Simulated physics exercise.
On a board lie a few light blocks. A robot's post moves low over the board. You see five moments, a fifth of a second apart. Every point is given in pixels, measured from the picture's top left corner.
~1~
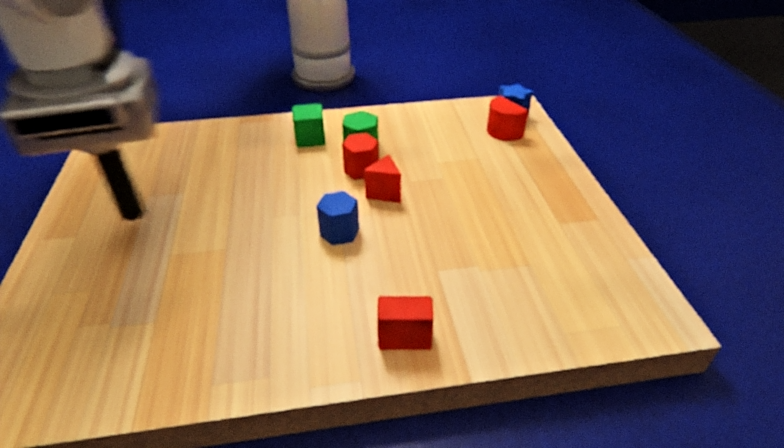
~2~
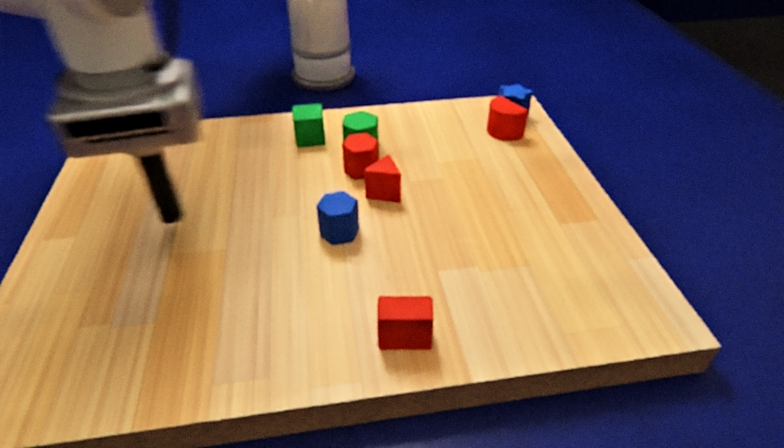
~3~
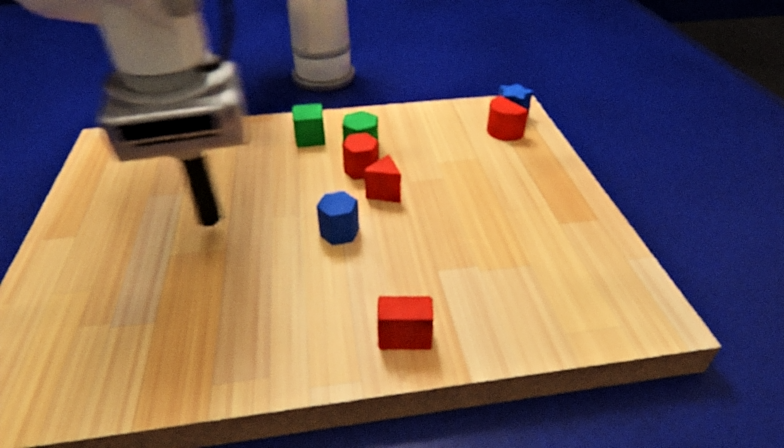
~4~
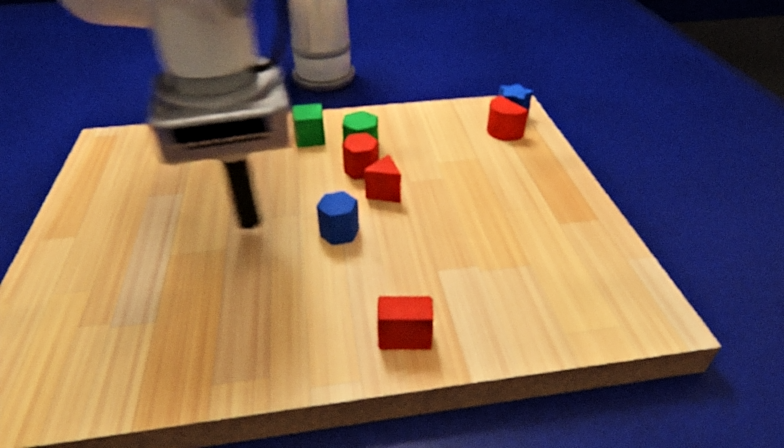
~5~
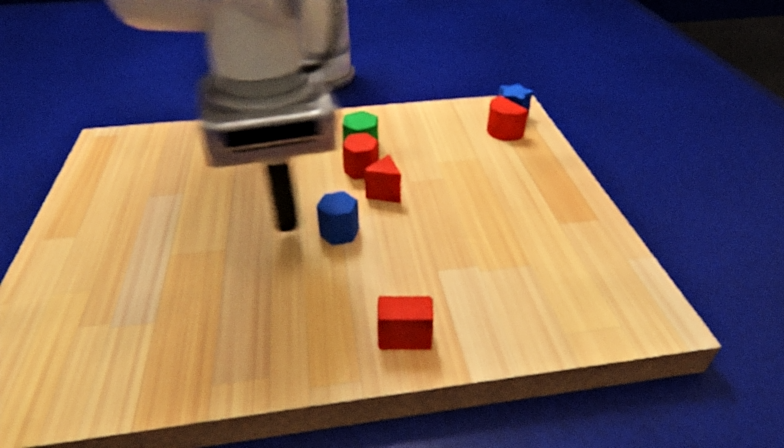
On a wooden board, a robot arm's dark post moves steadily right toward a blue hexagonal block, while the coloured blocks stay still.
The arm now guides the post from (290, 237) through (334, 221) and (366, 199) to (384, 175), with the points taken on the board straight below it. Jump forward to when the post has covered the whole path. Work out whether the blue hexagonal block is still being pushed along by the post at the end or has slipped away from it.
The post moves past it.
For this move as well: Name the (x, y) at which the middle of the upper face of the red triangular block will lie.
It should be at about (403, 153).
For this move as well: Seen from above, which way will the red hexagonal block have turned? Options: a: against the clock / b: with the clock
a.
One third of the way, post at (334, 209); blue hexagonal block at (356, 202), turned 25° clockwise.
Two thirds of the way, post at (366, 187); blue hexagonal block at (358, 202), turned 30° clockwise; red triangular block at (387, 163), turned 25° clockwise.
At the end, post at (383, 164); blue hexagonal block at (358, 202), turned 30° clockwise; red hexagonal block at (359, 138), turned 25° anticlockwise; green hexagonal block not moved; red triangular block at (403, 153), turned 90° clockwise.
